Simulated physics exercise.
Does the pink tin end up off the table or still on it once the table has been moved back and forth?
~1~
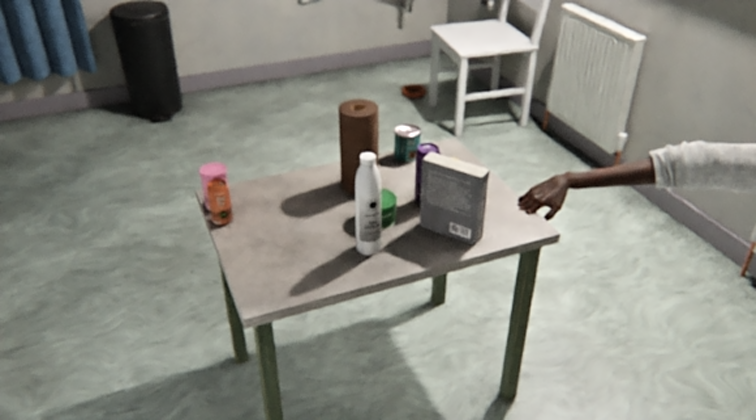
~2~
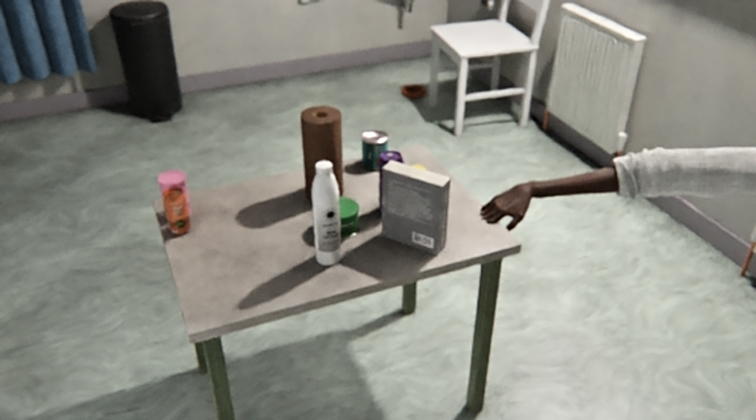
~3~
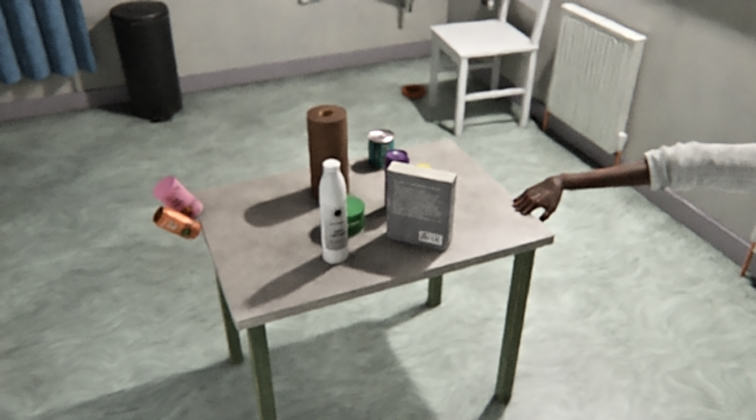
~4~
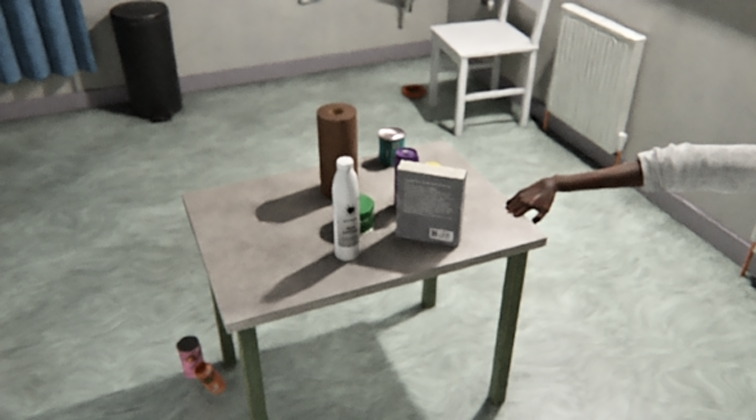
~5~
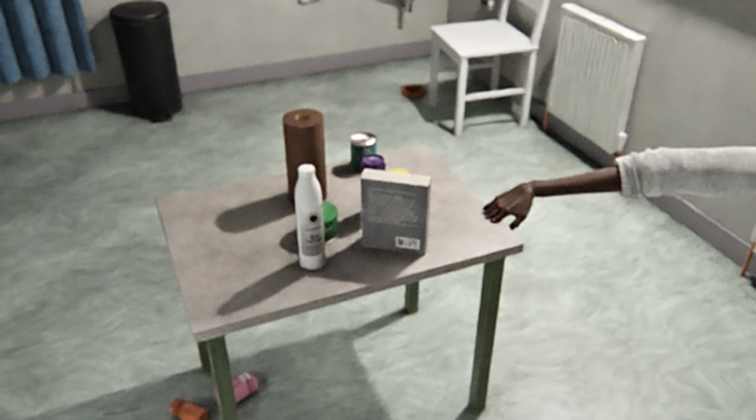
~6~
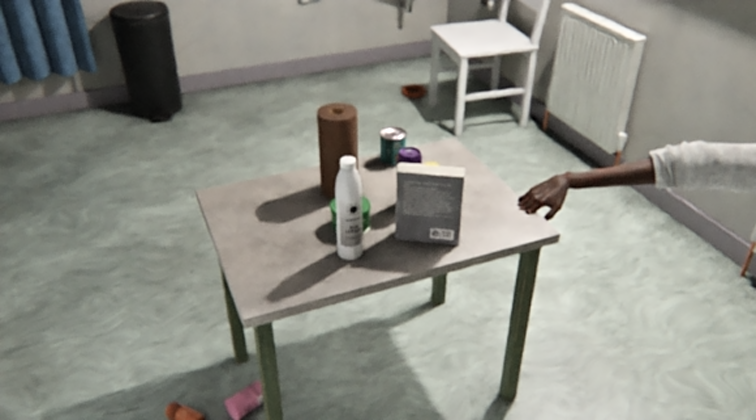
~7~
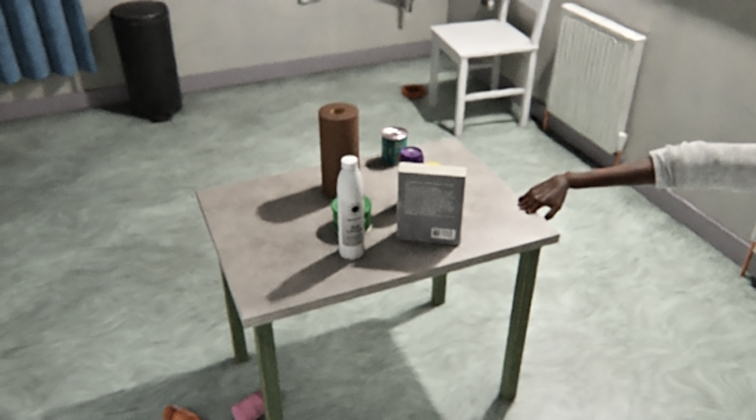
The pink tin ends up off the table. It goes over the left edge along with the orange can and drops to the floor.
Hand jerking a table left and right, pink tin and orange can falling off the left edge, other items staying on top.
